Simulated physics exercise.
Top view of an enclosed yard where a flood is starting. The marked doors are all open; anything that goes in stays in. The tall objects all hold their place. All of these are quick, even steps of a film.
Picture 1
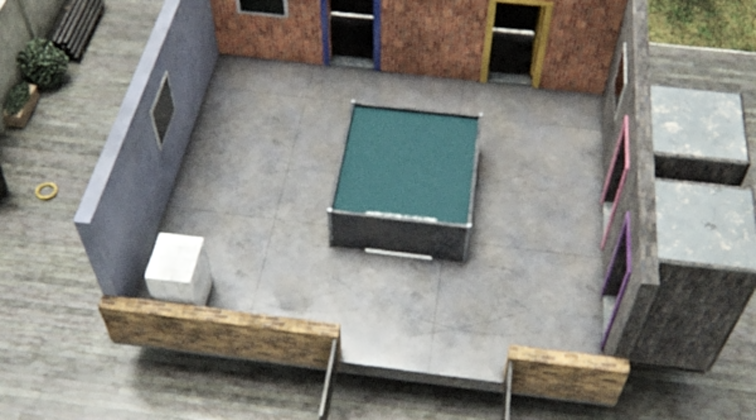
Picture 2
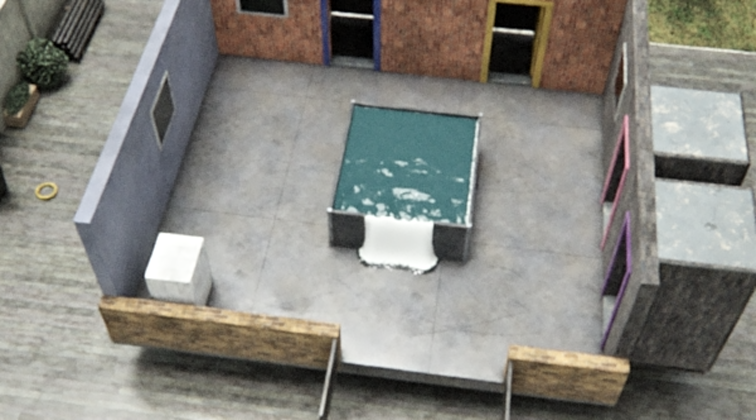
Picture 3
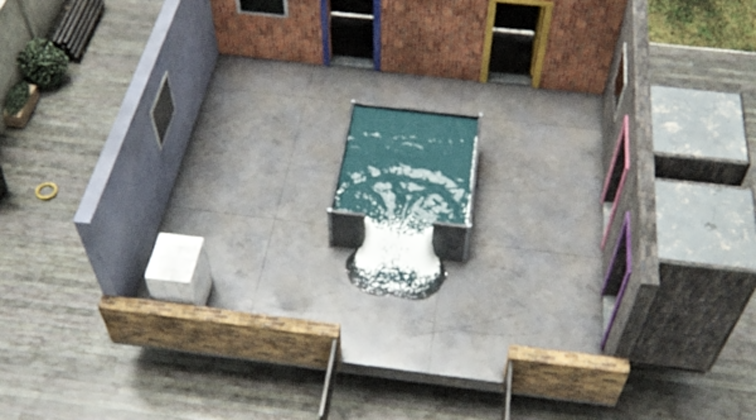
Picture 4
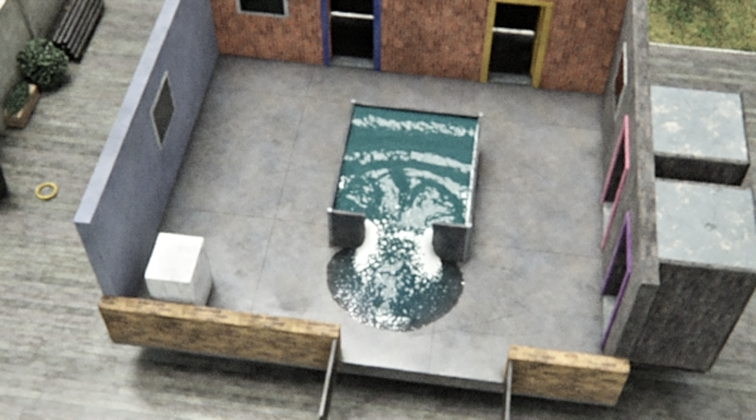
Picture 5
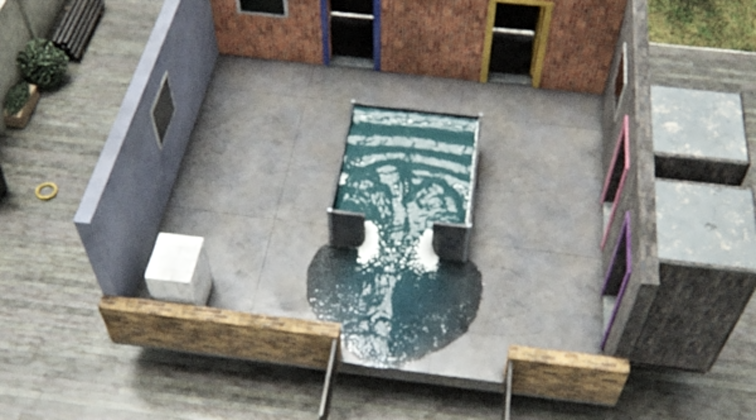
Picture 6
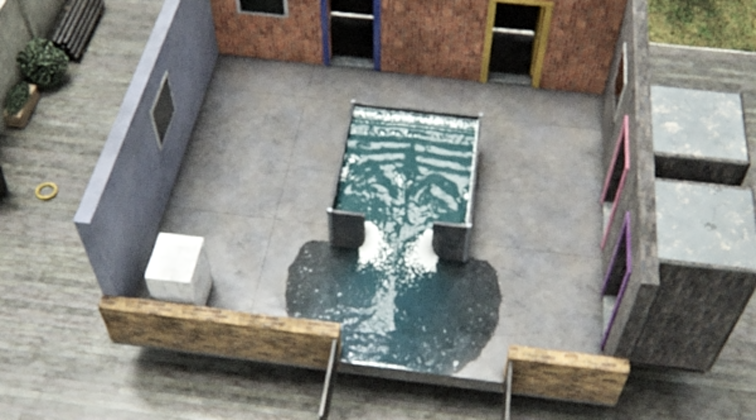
Teal water bursting through the front of a square tank in a walled yard, rippling inside and spreading across the grey floor.
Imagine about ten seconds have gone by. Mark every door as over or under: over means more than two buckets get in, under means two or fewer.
Blue door - under; pink door - under; purple door - under; yellow door - under.
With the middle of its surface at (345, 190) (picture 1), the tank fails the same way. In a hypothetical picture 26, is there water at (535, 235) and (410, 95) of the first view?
Spared, spared.
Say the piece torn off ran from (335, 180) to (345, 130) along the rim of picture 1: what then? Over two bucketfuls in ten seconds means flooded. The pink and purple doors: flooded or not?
Going door by door: The pink one stays safe, and the purple one gets too much.
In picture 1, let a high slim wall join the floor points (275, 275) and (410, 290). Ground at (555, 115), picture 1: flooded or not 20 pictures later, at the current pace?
That spot would be high and dry.
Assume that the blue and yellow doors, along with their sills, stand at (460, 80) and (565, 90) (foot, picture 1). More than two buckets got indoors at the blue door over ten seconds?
I'd say the blue one doesn't reach it.
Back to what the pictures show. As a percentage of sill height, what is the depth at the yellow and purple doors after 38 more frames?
Respectively about 0 and 40 per cent.
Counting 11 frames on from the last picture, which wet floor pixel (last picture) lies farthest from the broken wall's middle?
Close to (128, 320), I think.
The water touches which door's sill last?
Answer - the yellow door.
A moment on, water covers 20 % of the floor; the blue door not reached, the pink door not reached, the purple door not reached, the yellow door not reached.
Next, water covers 20 % of the floor; the blue door not reached, the pink door not reached, the purple door not reached, the yellow door not reached.
Then, water covers 40 % of the floor; the blue door not reached, the pink door wet at the sill, nothing in, the purple door wet at the sill, nothing in, the yellow door not reached.
Later, water covers 70 % of the floor; the blue door not reached, the pink door wet at the sill, nothing in, the purple door wet at the sill, nothing in, the yellow door not reached.
In the end, water covers 85 % of the floor; the blue door under two buckets in, the pink door wet at the sill, nothing in, the purple door wet at the sill, nothing in, the yellow door wet at the sill, nothing in.
